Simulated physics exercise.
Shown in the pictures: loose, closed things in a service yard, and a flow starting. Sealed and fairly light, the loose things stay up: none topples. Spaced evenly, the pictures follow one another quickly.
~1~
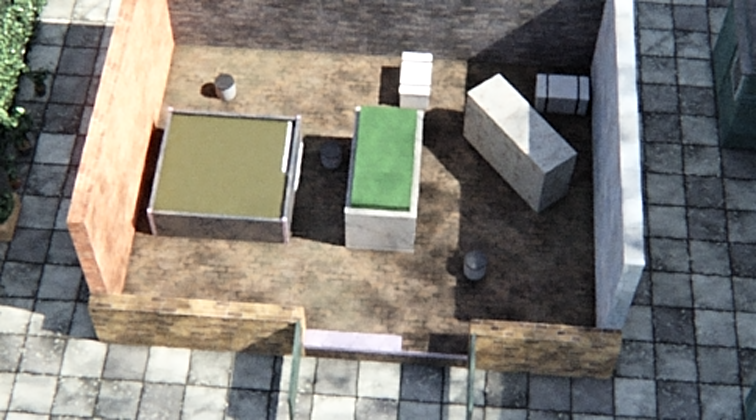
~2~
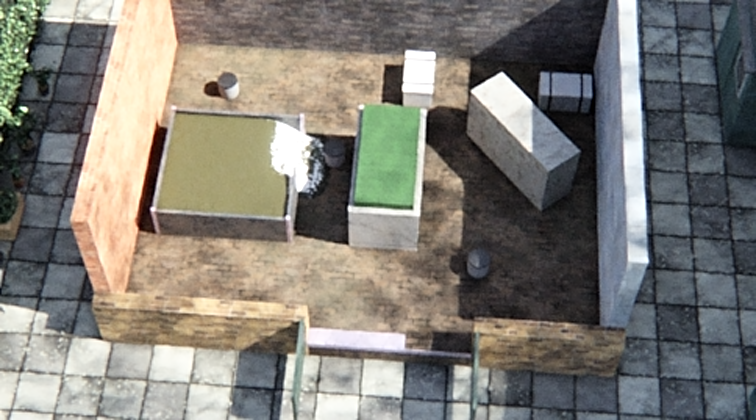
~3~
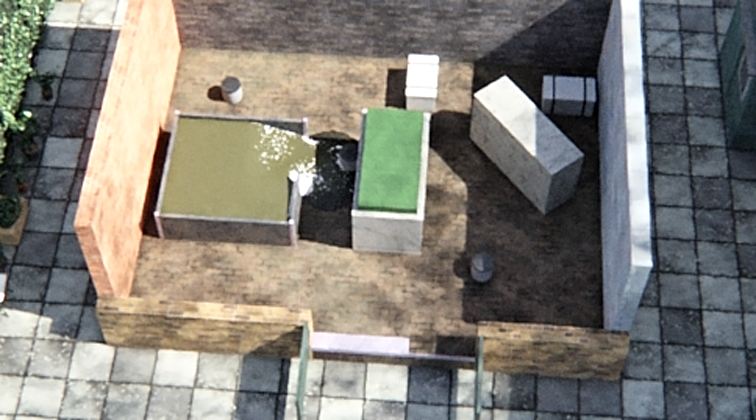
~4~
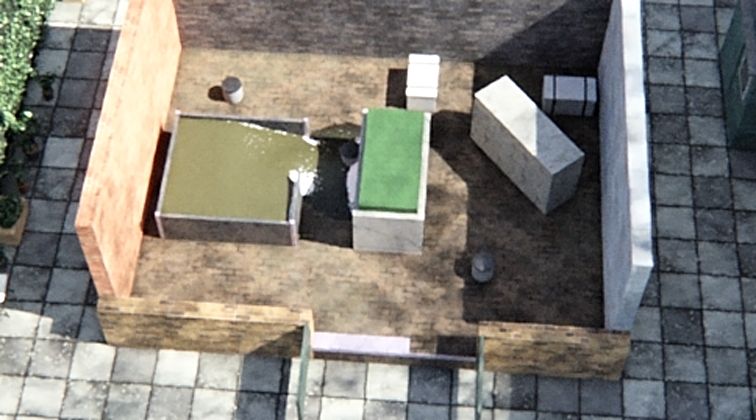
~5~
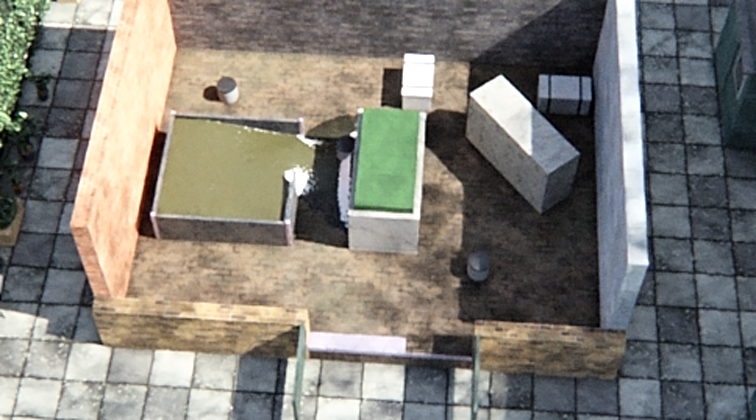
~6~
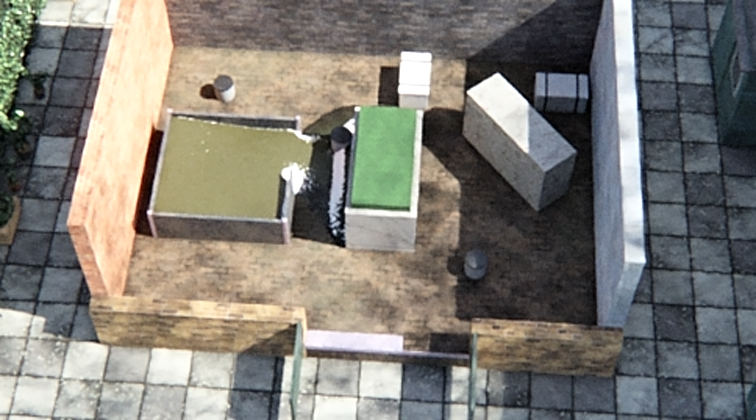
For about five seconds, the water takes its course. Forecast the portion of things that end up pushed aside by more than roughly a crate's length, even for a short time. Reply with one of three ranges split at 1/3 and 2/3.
1/3 to 2/3.
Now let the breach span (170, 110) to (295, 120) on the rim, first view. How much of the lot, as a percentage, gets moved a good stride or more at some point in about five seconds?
I'd guess around 60 percent of them.
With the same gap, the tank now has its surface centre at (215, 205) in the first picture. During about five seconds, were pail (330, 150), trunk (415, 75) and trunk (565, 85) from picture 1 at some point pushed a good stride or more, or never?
Lab note - in sequence: Displaced that much; displaced that much; less than that.
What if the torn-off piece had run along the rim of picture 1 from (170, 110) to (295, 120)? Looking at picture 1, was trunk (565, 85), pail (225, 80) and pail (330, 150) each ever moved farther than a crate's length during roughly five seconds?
Result per item - displaced that far / displaced that far / short of that distance.
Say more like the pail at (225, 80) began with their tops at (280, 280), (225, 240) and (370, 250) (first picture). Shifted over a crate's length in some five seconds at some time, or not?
Each in turn: Pushed clear, stays in place, stays in place.
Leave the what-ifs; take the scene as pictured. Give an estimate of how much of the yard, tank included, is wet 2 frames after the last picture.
Close to 20 per cent, tank included.
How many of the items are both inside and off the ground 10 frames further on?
My count is 0.
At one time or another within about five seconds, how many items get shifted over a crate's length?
It adds up to 2.
A moment on, 1 of 5 are well off their spots; 1 afloat.
Next, 2 of 5 are well off their spots; 0 afloat.
Later, 2 of 5 are well off their spots; 2 afloat.
In the end, 2 of 5 are well off their spots, and 2 have been at some point; 2 afloat.
